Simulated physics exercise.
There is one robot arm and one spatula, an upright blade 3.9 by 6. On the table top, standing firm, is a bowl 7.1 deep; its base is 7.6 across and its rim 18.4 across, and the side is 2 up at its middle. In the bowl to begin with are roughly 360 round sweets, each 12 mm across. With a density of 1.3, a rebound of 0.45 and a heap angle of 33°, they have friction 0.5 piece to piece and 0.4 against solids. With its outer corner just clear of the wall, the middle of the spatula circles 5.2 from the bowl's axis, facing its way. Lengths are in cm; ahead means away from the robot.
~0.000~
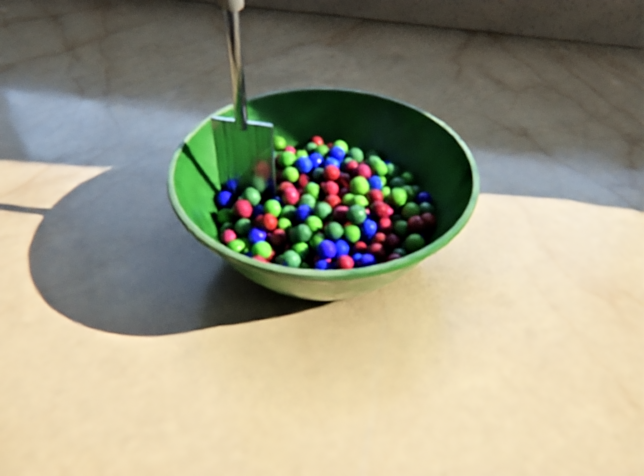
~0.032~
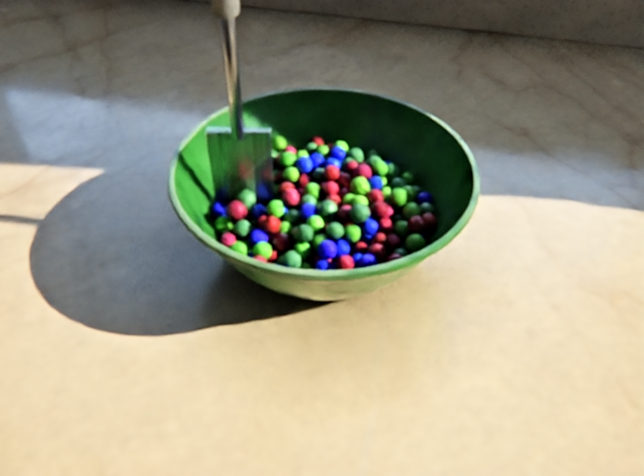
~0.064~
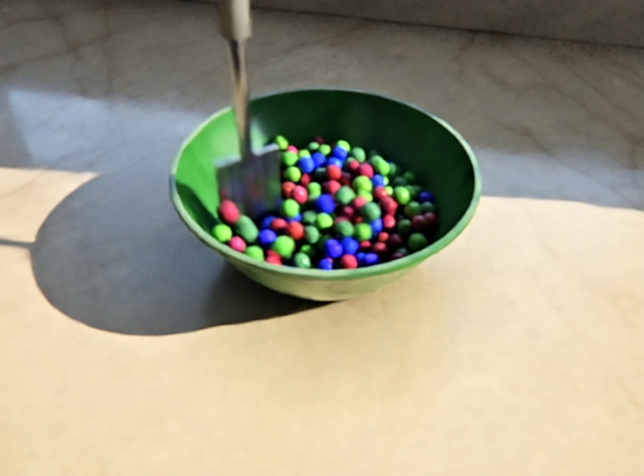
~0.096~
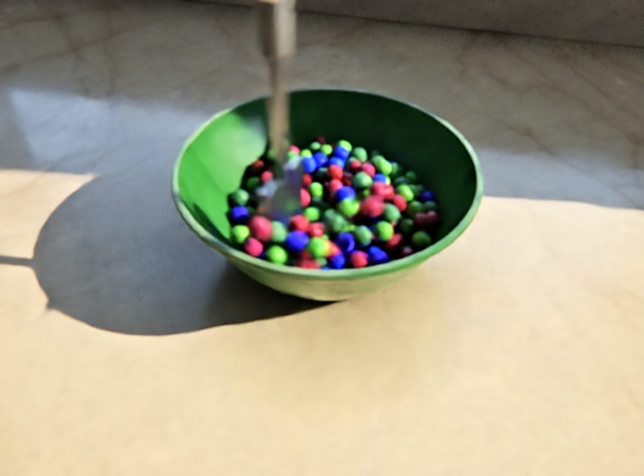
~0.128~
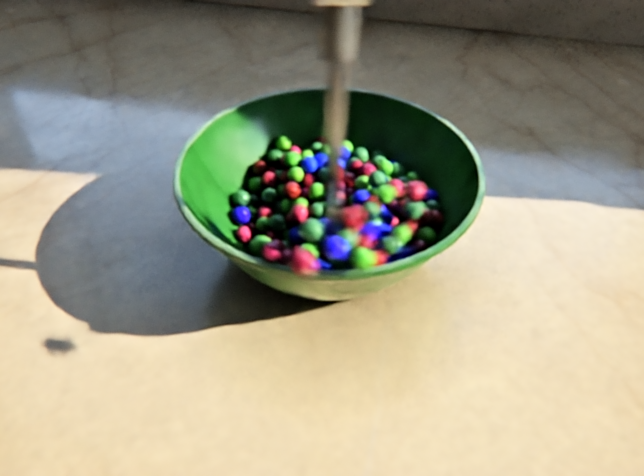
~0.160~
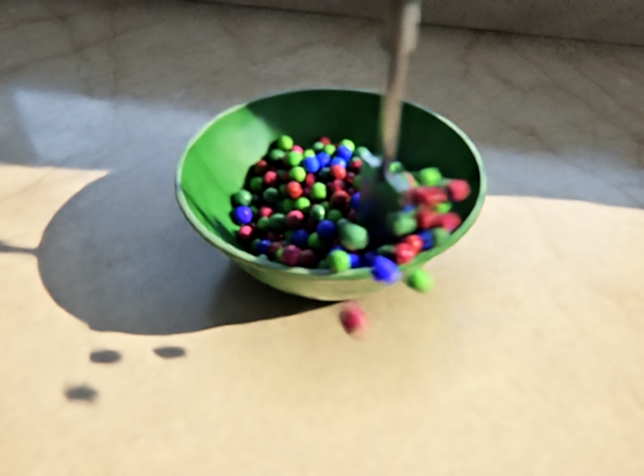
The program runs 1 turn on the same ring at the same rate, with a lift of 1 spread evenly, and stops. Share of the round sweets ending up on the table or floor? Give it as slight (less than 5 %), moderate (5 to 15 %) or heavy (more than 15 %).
It is heavy.
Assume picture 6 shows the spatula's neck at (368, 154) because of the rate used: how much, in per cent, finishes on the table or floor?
It works out to roughly 20 percent.
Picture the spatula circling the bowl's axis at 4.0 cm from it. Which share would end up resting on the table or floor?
That would make it around 25 percent.
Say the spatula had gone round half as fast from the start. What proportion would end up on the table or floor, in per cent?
Near 10 in a hundred, it would be.
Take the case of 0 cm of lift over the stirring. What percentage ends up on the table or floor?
Roughly 30 per cent.
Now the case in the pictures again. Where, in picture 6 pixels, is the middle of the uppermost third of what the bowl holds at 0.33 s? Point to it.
I'd say about (291, 159).
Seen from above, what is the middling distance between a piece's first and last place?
Distance: Close to 1 cm.
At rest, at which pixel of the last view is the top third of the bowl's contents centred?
The centre sits around (302, 212) in the last picture.
After 0.24 s, 218° round, highest piece 12 above the table; 332 in the bowl, 26 in flight or on the tool.
After 0.33 s, 300° round, highest piece 12 above the table; 310 in the bowl, 17 on the table or floor, 31 in flight or on the tool.
After 0.57 s, 0° round, highest piece 15 above the table; 280 in the bowl, 74 on the table or floor, 4 in flight or on the tool.
After 1.27 s, 0° round, highest piece 6 above the table; 280 in the bowl, 78 on the table or floor.
In the end, 280 in the bowl, 78 on the table or floor. That is 22 % on the table or floor.
